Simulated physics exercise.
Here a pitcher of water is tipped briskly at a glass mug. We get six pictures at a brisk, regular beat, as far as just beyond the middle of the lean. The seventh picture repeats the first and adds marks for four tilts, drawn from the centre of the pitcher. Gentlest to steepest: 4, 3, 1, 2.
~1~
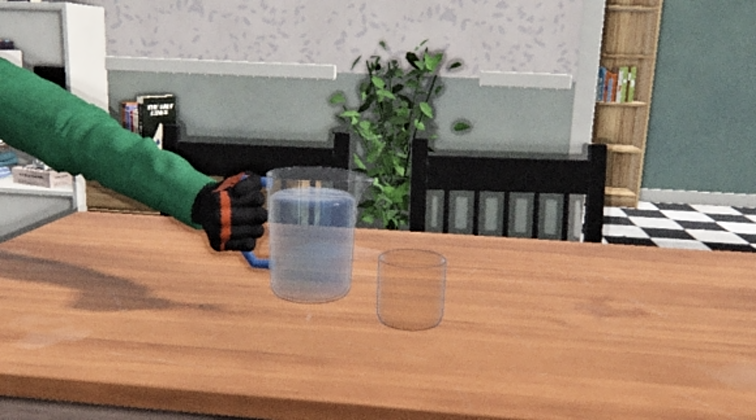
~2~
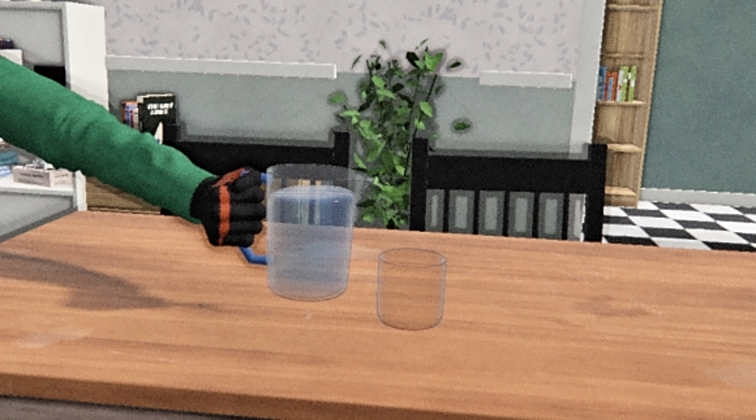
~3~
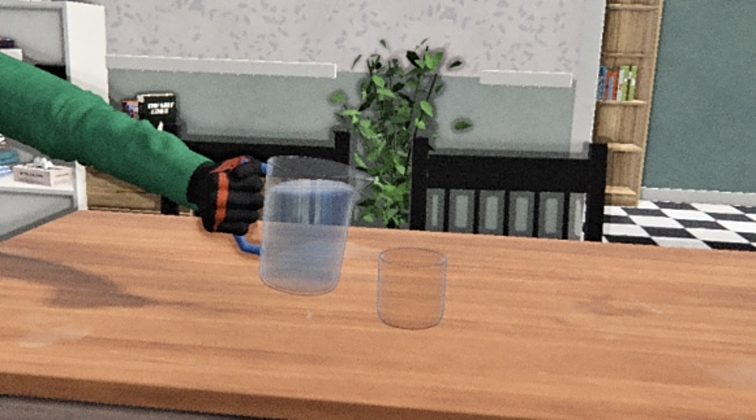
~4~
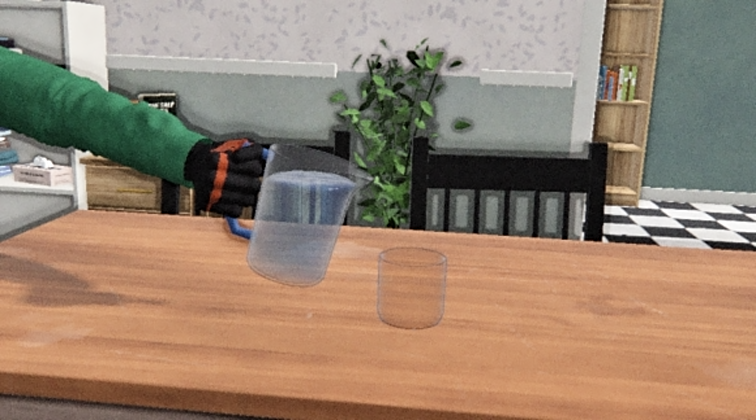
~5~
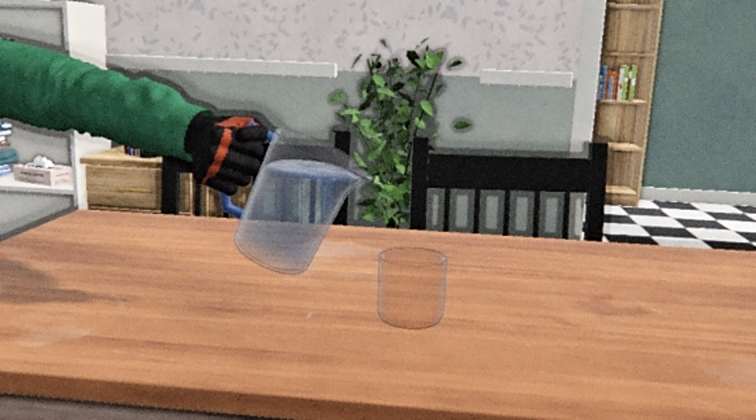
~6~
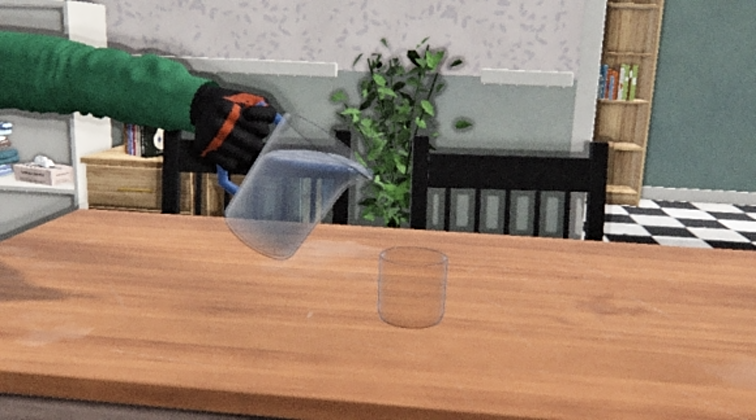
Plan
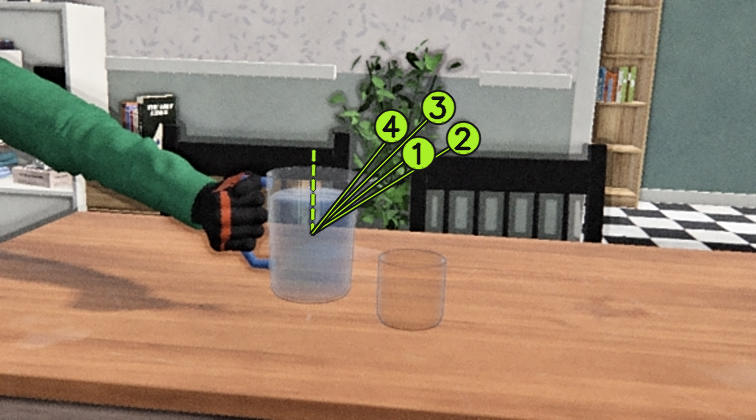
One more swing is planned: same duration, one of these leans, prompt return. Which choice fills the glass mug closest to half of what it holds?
The best mark is 1.
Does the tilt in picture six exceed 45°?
No.
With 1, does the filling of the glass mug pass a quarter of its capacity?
Yes, it does.
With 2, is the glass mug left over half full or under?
Over half.
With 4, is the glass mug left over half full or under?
Under.
On the marked copy, 1 at (403, 161); 2 at (449, 148); 3 at (427, 119); 4 at (384, 143).
For mark 1, the glass mug ends with about 49 % of what it can hold.
For mark 2, the glass mug ends with about 69 % of what it can hold.
For mark 3, the glass mug ends with about 33 % of what it can hold.
For mark 4, the glass mug ends with about 21 % of what it can hold.
